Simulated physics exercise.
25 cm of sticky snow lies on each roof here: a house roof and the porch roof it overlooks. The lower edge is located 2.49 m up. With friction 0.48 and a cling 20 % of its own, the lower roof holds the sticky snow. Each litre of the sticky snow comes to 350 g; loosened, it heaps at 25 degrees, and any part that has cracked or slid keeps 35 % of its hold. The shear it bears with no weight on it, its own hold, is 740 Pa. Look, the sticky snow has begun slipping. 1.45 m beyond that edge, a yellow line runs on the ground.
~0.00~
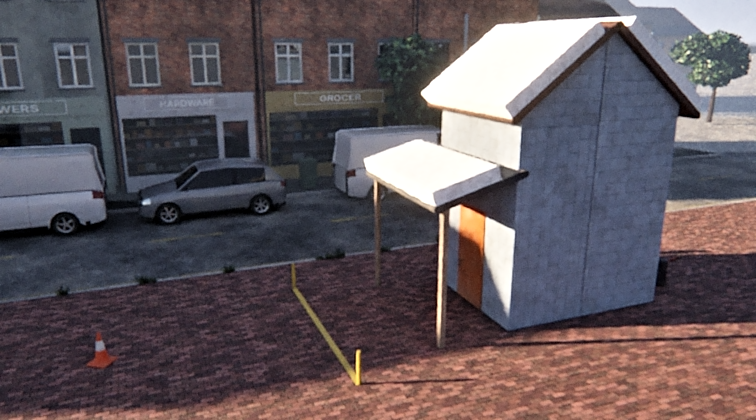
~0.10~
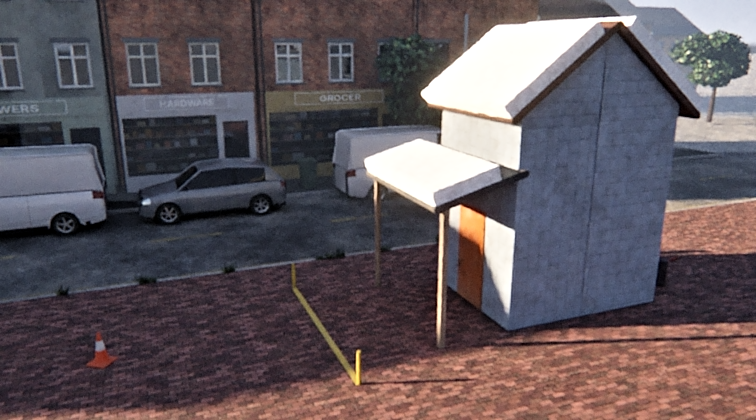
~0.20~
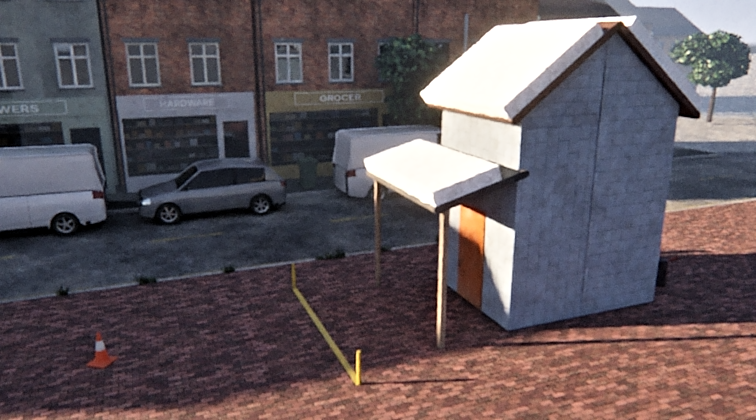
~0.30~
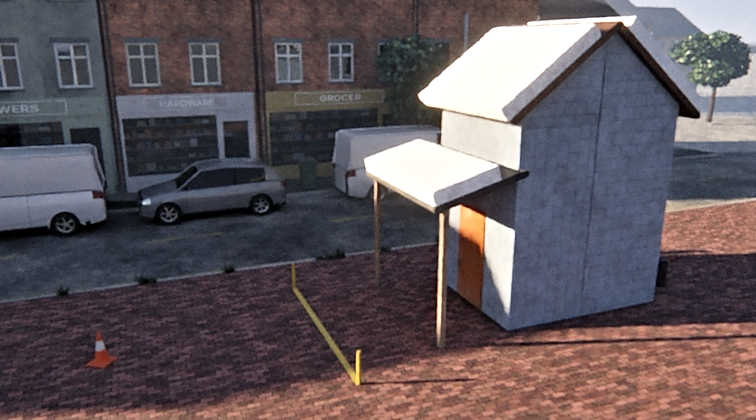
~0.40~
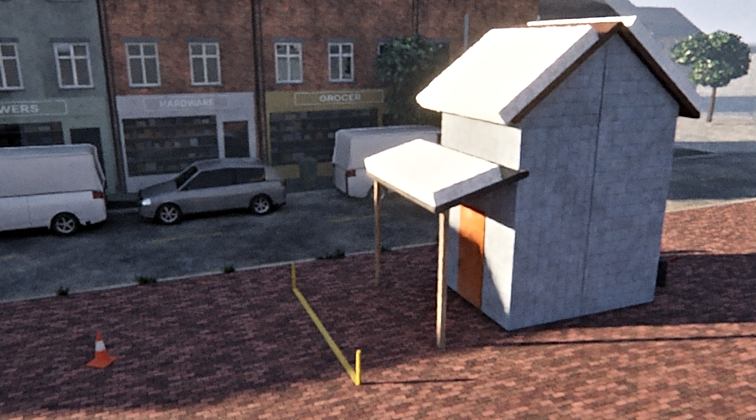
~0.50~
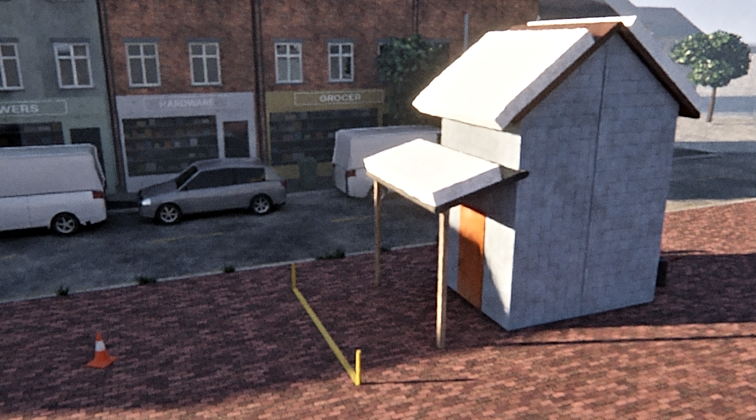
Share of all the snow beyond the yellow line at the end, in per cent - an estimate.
13 %.
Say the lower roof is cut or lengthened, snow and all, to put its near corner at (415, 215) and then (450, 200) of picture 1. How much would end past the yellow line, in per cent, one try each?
First about 7 per cent, second about 20 per cent.
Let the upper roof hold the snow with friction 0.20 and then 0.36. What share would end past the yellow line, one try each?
It would be 35 % the first time and 25 % the second.
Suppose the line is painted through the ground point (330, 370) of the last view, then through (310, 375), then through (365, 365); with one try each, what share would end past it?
8 %, then 3 %, then 20 %.
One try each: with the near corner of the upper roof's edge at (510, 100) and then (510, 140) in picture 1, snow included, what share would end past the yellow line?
35 per cent, then 2 per cent.
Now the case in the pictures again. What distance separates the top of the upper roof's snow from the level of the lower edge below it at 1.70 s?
It sits some 1.0 m above the lower edge at that time.
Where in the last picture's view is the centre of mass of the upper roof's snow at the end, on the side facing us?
Roughly at (399, 297).
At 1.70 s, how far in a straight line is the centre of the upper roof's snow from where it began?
About 2.4 m.
After 1.05 s, none is below the lower edge and 0 % is past the line.
After 1.70 s, none is below the lower edge and 0 % is past the line.
After 2.35 s, 47 % is below the lower edge and 3 % is past the line.
After 3.00 s, 55 % is below the lower edge and 13 % is past the line.
After 4.00 s, at the end, 56 % is below the lower edge and 13 % is past the line.
